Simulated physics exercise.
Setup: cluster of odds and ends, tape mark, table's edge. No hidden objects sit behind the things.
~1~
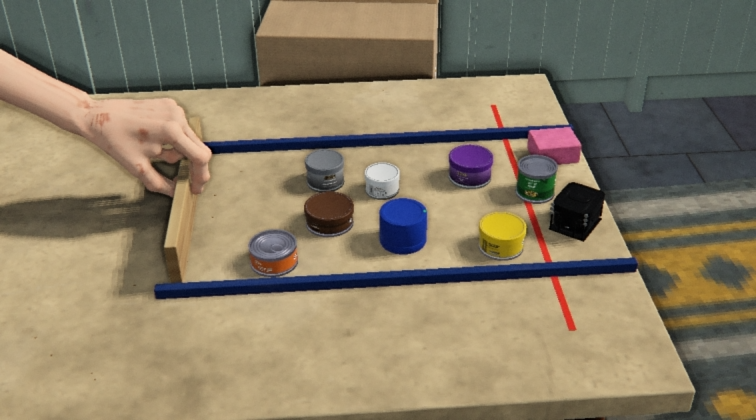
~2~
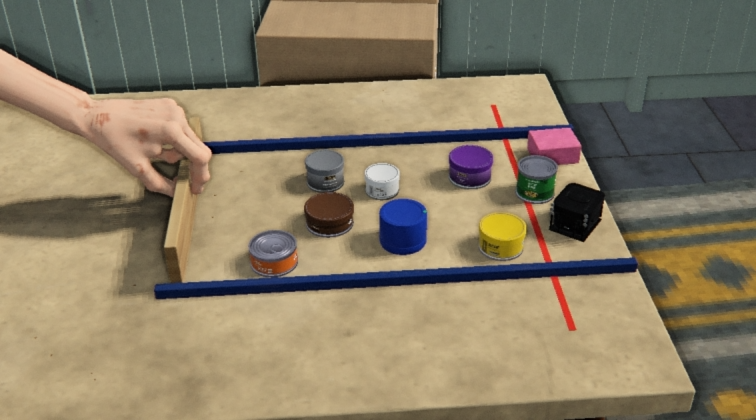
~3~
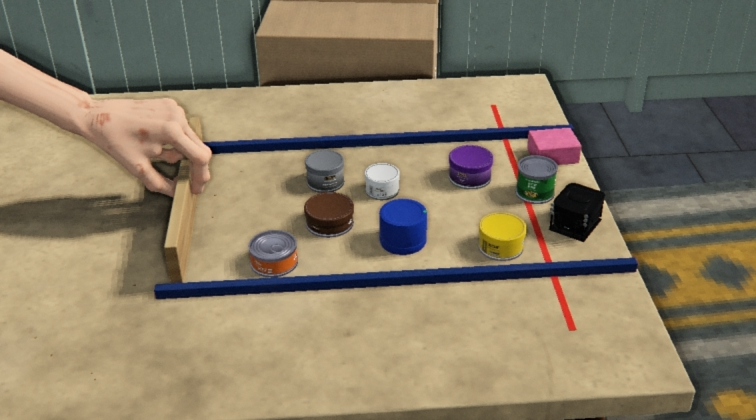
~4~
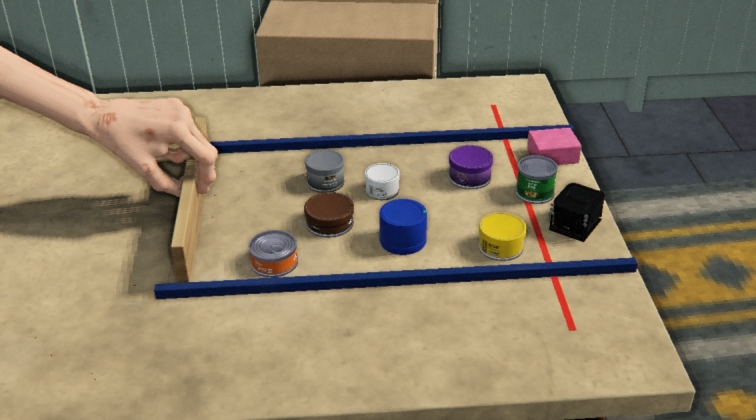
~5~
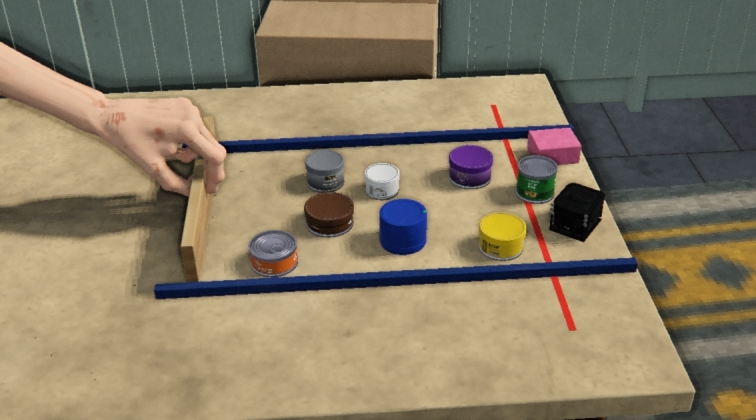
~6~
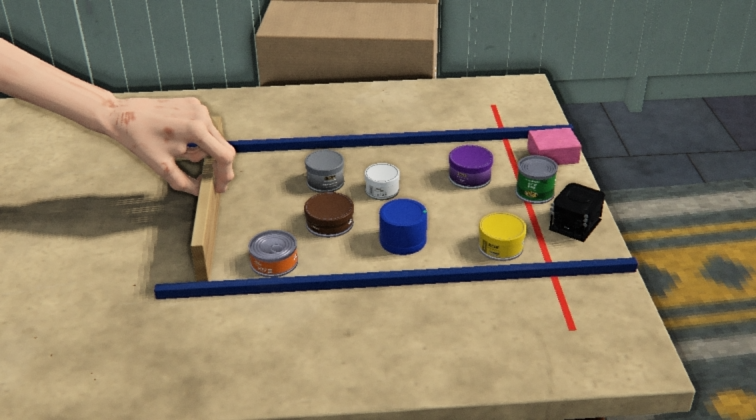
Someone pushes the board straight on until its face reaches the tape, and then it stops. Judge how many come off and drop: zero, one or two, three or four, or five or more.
From what happens, the ones that come off the end make one or two in total.
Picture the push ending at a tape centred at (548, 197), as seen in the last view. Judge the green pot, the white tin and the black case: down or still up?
The green pot? It does not stay. The white tin? It is safe. The black case? It does not stay.
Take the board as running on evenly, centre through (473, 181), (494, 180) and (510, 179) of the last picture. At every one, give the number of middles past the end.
Going through the three places, I get 0, 0 and 0.
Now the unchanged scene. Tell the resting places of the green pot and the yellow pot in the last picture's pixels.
They finish at roughly (591, 182) and (617, 242) respectively.
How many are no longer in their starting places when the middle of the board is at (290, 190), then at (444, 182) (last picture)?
Answer - first 1, then 7.
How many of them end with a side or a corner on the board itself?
The count in contact is 4.
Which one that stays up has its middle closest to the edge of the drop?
That one is the pink block.
Soon after, none off yet; pink block at rest near (554, 147); black case at rest near (577, 211); green pot at rest near (536, 179).
At rest, the number that fall off is one or two; fallen, black case.
